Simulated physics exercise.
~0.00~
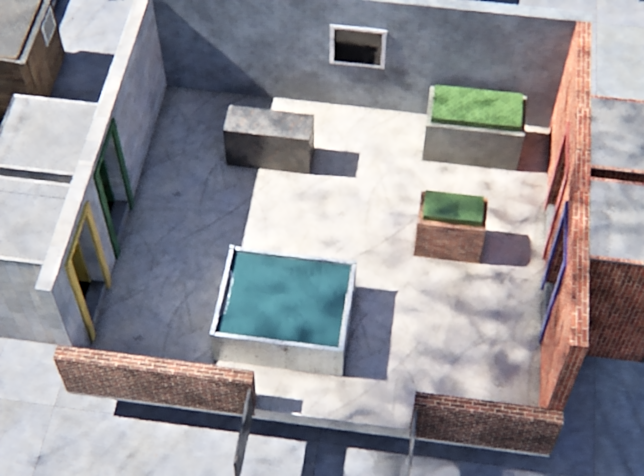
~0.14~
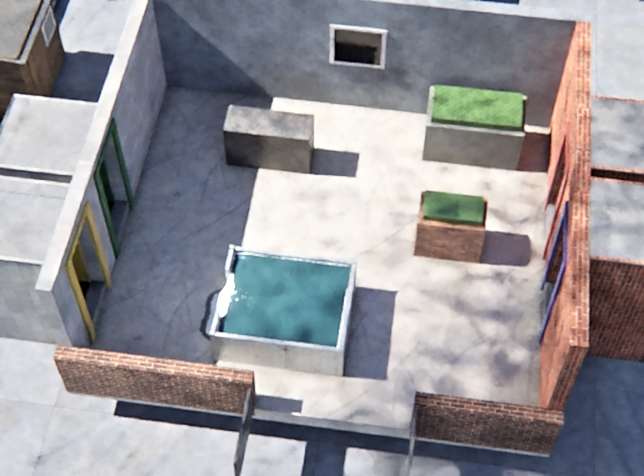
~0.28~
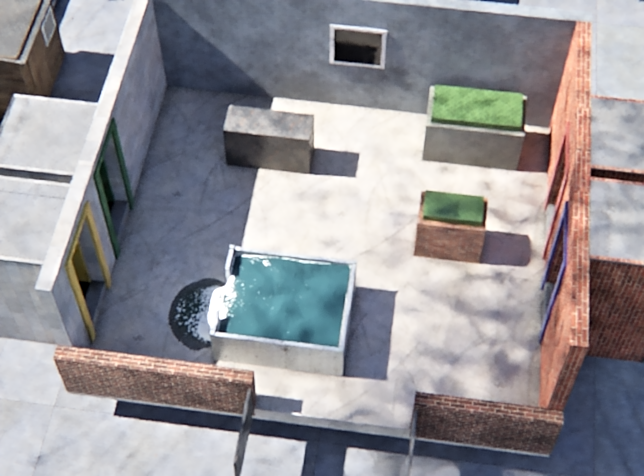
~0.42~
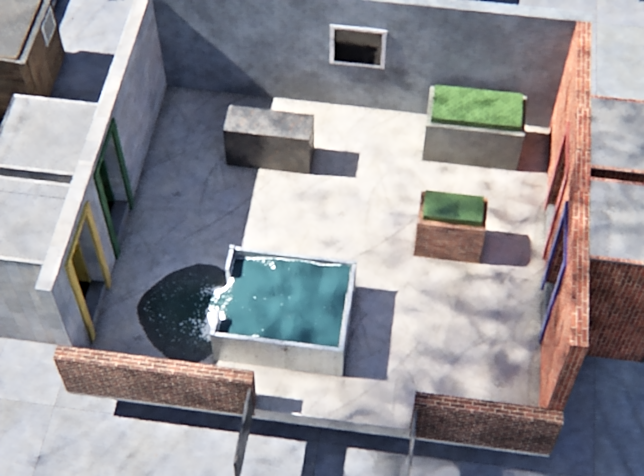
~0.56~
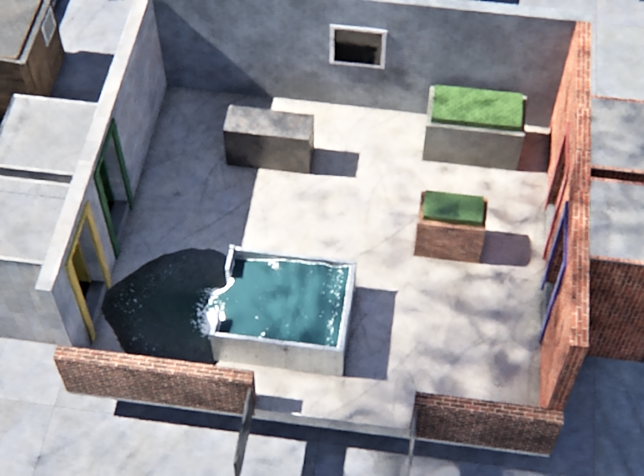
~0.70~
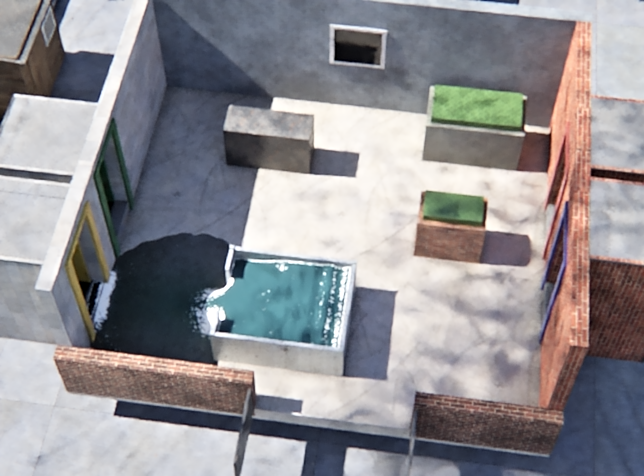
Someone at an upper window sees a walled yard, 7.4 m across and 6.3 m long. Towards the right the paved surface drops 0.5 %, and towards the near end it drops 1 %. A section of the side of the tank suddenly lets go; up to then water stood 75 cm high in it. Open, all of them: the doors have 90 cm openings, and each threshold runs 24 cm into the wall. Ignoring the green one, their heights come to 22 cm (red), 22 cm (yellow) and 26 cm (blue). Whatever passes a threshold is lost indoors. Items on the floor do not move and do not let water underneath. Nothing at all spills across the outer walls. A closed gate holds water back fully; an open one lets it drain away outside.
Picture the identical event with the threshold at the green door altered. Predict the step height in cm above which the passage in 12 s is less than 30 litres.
About 13.5 cm of height.
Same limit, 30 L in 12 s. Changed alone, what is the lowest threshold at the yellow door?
Yellow: Roughly 29 cm.
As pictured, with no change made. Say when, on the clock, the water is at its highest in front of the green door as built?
Roughly at 2.0 s.
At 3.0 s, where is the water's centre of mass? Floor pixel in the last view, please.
The balance point sits at roughly (216, 296).
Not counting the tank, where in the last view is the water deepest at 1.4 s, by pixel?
Look close to (83, 372).
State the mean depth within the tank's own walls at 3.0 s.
Average depth: Approx. 35 cm.
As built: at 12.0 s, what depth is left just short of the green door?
Some 4.0 centimetres.
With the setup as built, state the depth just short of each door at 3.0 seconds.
Depths in cm: Green 15, red 0, yellow 25, blue 0.
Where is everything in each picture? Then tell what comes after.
In the first frame, still water, 75 cm deep, in the tank at (285, 300); the green door at (115, 196) is dry.
In the second frame, the gap is at (227, 307), the front 0.3 m out at (205, 329); the back of the tank holds 75 cm.
In the third frame, water pours out at (227, 308) and has run 0.9 m, to (175, 319); about 12 cm deep outside, 75 cm at the back.
In the fourth frame, the gap is at (227, 309), the front 1.4 m out at (143, 315); the back of the tank holds 75 cm.
In the fifth frame, water pours out at (227, 308) and has run 2.1 m, to (106, 307); about 5 cm deep outside, 70 cm at the back.
In the sixth frame, water pours out at (227, 308) and has run 2.3 m, to (92, 302); about 4 cm deep outside, 63 cm at the back; 0.5 m in a straight line remain to the green door at (115, 196).
After 1.4 s water covers 15 % of the floor, deepest (46 cm) near (83, 372); 21 cm at the green door, 0 litres in over its 26 cm threshold.
After 3.0 s water covers 30 % of the floor, deepest (27 cm) near (83, 372); 15 cm at the green door, 0 litres in over its 26 cm threshold.
After 12.0 s water covers 100 % of the floor, deepest (9 cm) near (83, 372); 4 cm at the green door, 0 litres in over its 26 cm threshold.
At the green door as built, the water arrived by 0.9 s and peaked near 21 cm at 2.0 s.
Run again over the same 12 s with other heights there, 38 litres in over 12.5 cm, 22 litres over 14.5 cm. The limit of 30 litres is kept from about 13.5 cm up.
